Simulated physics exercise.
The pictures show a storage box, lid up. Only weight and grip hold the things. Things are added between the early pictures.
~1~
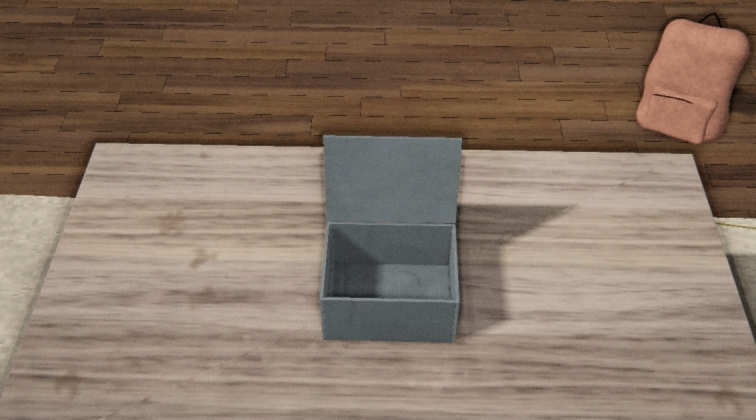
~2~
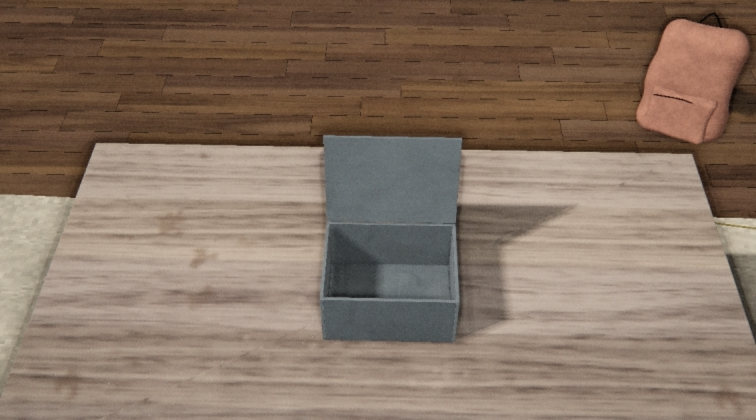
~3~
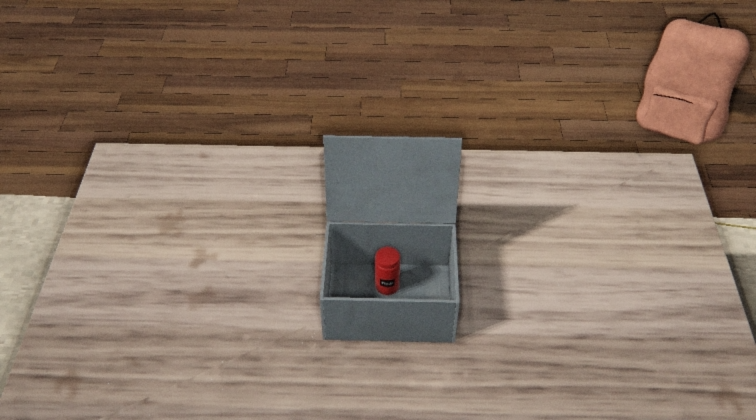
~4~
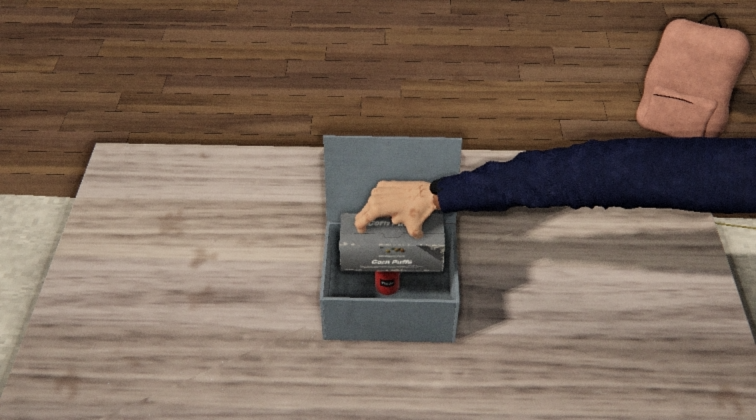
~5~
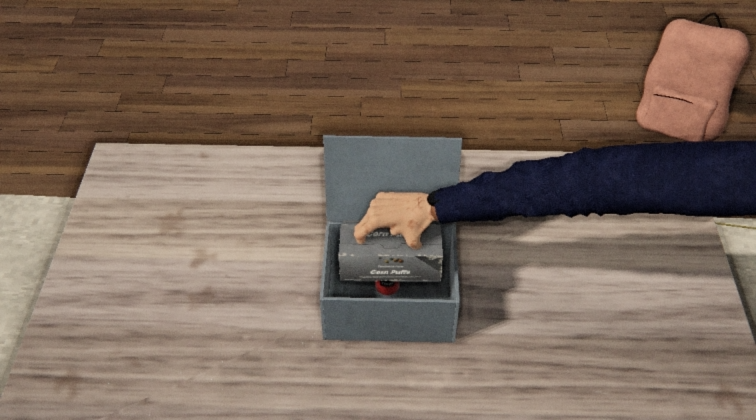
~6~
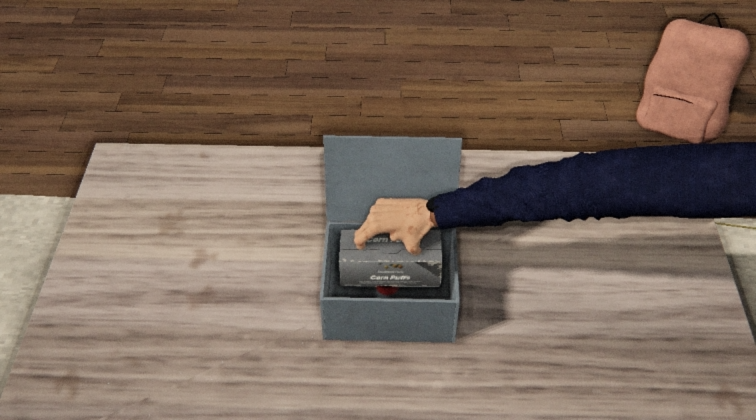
A hand in a dark blue sleeve lowered a grey carton into an open grey box on a table, after a small red shaker had appeared inside, and kept holding the carton there.
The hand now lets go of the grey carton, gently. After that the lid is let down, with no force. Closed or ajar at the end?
The lid closes.
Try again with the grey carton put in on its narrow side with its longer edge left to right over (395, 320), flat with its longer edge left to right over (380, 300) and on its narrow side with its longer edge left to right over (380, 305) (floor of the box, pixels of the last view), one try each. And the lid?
In the first case it sits on the rim; in the second case it shuts flat; in the third case it shuts flat.
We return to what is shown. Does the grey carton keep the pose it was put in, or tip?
It ends up tilted.
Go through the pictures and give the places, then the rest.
In the first picture, the last thing is not in view yet.
In the second picture, the last thing is not in view yet.
In the third picture, the last thing is not in view yet; red shaker (388, 271).
In the fourth picture, coming down; grey carton (392, 242); red shaker (388, 271).
In the fifth picture, coming down; grey carton (390, 253).
In the sixth picture, put in, still held; grey carton (390, 258).
Then, 0.40 s after the last picture, grey carton on its side near (390, 301).
Then, 1.40 s after the last picture, lid 72° above the rim; grey carton on its side near (390, 301).
Then, 1.90 s after the last picture, lid 40° above the rim; grey carton on its side near (390, 301).
Then, 2.30 s after the last picture, lid 10° above the rim; grey carton on its side near (390, 301).
At rest, lid shut; tipped over in the box, grey carton; red shaker in place. Seen from the same camera at the end, grey carton near (390, 301).
